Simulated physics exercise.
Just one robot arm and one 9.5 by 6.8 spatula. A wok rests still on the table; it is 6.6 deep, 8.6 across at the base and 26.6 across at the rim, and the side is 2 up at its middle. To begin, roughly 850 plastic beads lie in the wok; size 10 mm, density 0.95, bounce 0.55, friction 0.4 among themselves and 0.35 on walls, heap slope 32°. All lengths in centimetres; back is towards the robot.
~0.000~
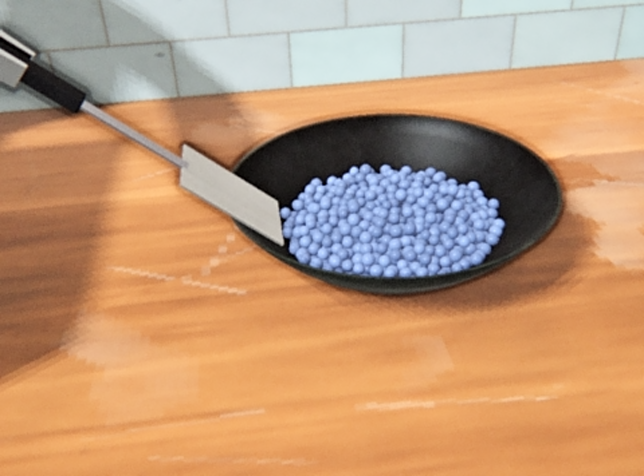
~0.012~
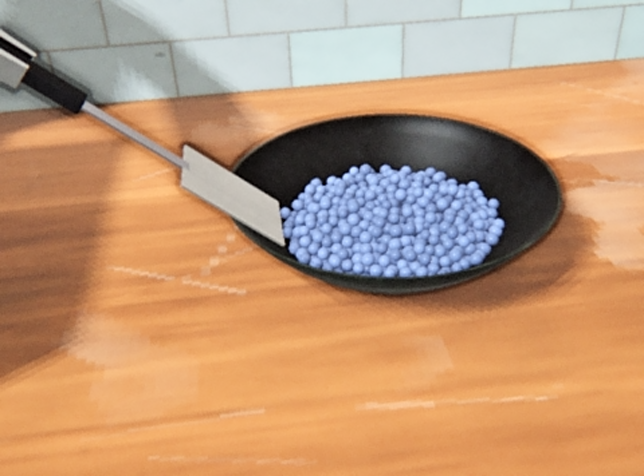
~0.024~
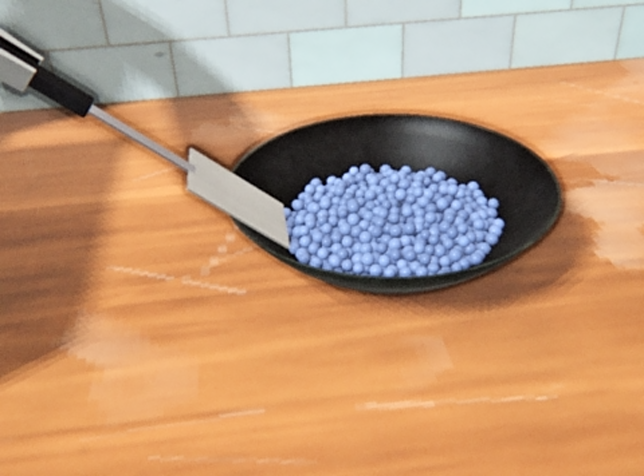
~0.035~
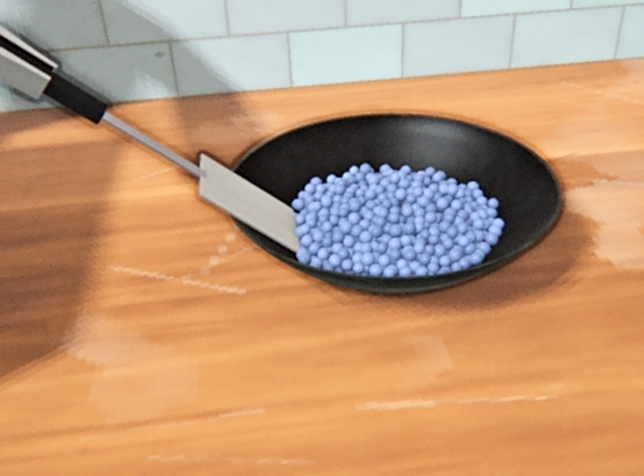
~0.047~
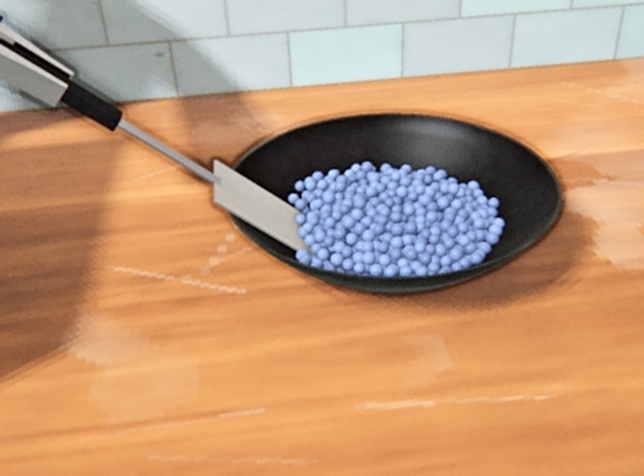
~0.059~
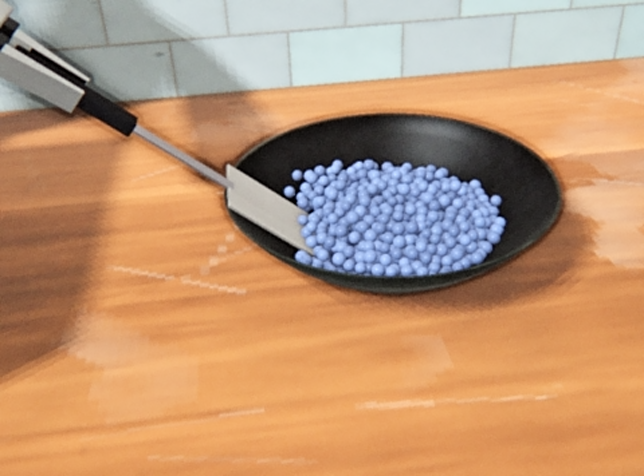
A robot arm's spatula sliding slowly down and right into a black wok, nudging its edge into a heap of blue beads.
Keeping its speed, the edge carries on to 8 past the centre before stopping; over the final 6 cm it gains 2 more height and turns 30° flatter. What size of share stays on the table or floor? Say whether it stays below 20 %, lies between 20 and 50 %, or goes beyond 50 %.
It stays below 20 %.
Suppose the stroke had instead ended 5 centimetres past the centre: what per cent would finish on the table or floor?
I'd expect close to 0 per cent then.
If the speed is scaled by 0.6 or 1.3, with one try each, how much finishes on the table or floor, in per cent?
I'd expect close to 0 and then close to 25 percent.
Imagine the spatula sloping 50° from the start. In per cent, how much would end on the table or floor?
Estimate for that slope: Some 15 per cent.
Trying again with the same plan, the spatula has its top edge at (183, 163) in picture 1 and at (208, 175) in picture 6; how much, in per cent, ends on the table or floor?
Around 0 per cent finishes there.
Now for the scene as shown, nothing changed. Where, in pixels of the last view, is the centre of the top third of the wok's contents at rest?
Look near (485, 189).
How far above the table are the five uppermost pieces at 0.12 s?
6 cm.
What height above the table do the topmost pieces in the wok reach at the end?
About 7.5 cm above the table.
After 0.12 s, sloping 41°, highest piece 6 above the table; 853 in the wok.
After 0.17 s, sloping 32°, highest piece 7 above the table; 853 in the wok.
After 0.40 s, sloping 11°, highest piece 8 above the table; 746 in the wok, 69 on the table or floor, 38 on the blade or in flight.
After 1.45 s, sloping 11°, highest piece 7 above the table; 744 in the wok, 109 on the table or floor.
At rest, 744 in the wok, 109 on the table or floor. That is 13 % on the table or floor.
